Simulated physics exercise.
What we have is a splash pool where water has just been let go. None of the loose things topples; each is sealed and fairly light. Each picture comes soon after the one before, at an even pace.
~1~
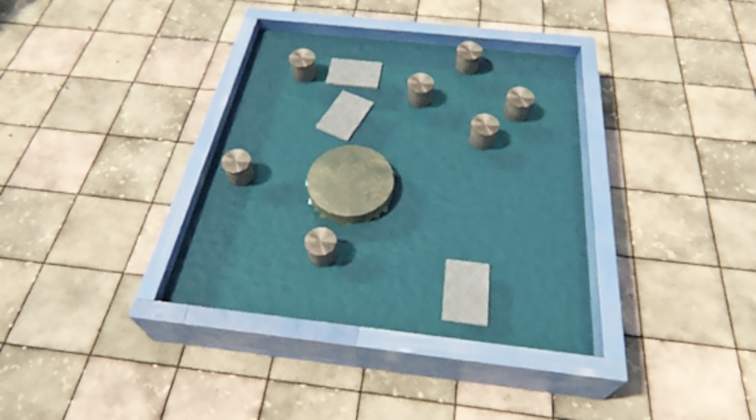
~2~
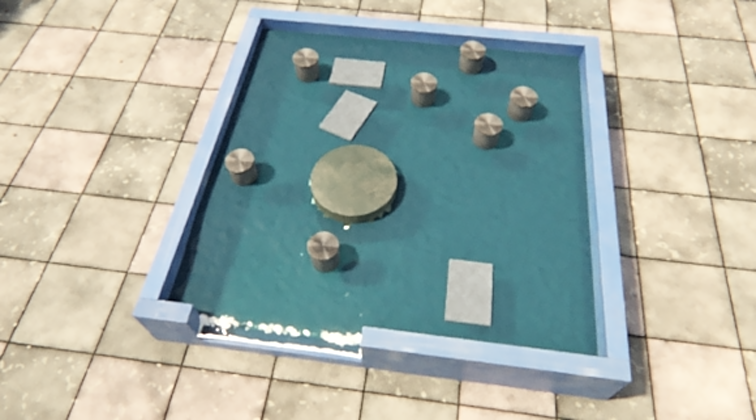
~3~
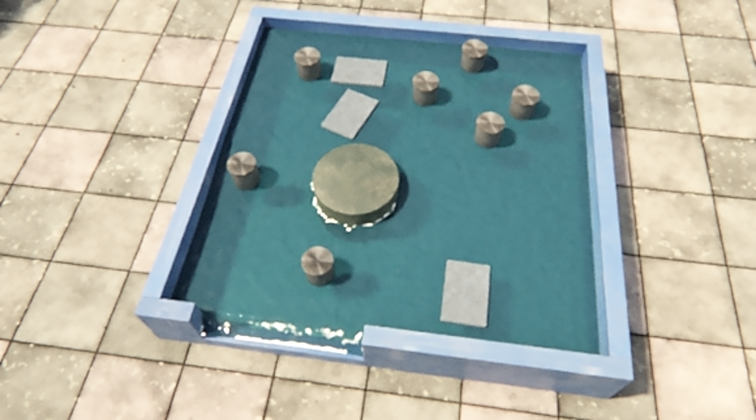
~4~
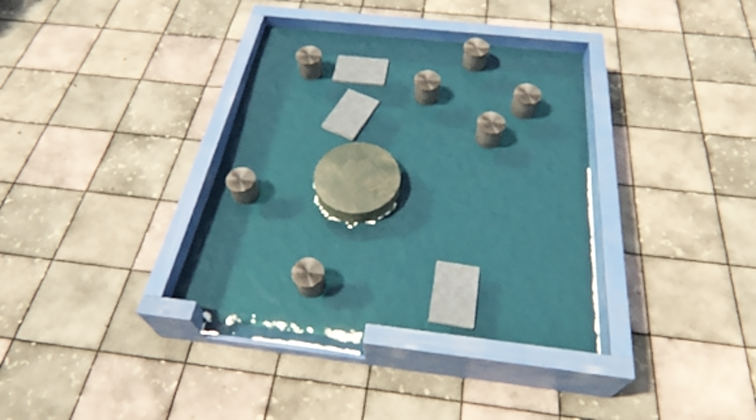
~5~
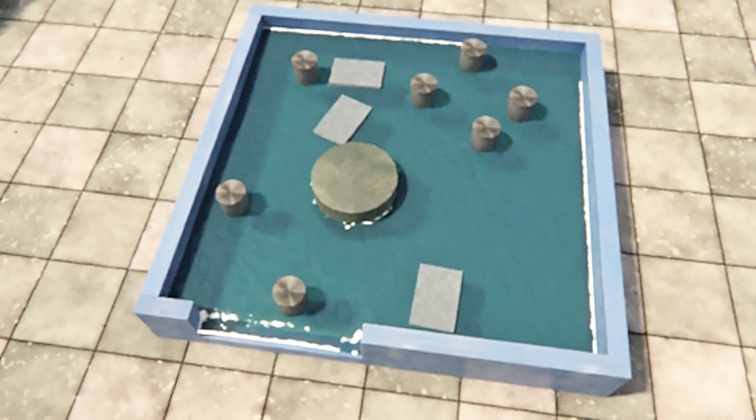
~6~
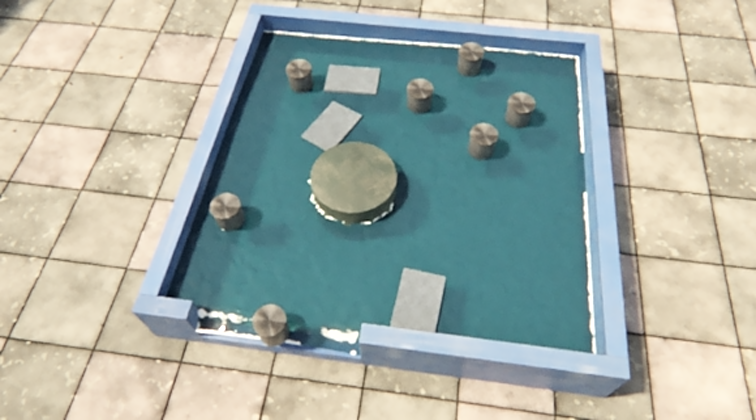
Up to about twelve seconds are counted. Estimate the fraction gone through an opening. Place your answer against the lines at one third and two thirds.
It sits between the two lines.
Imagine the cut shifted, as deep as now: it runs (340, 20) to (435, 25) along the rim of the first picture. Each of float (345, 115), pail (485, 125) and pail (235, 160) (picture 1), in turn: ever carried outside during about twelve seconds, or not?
In the order given: Escapes, escapes, remains.
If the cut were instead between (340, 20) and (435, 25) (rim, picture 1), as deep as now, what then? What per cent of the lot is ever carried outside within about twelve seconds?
Share out: Near 70 %.
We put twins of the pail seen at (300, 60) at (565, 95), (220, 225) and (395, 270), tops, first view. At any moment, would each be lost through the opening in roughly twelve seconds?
Going through them one by one: Remained / escaped / escaped.
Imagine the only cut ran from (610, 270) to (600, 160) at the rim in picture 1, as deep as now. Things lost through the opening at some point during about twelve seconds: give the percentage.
Roughly 30 %.
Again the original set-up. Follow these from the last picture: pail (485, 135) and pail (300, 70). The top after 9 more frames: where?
About (469, 162) and (282, 88).
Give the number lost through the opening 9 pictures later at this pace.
The count is 3.
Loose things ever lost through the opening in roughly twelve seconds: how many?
4.
A moment on, 1 of 10 are out; 9 afloat.
Next, 3 of 10 are out; 7 afloat.
Later, 3 of 10 are out; 7 afloat.
In the end, 4 of 10 are out; 6 afloat.
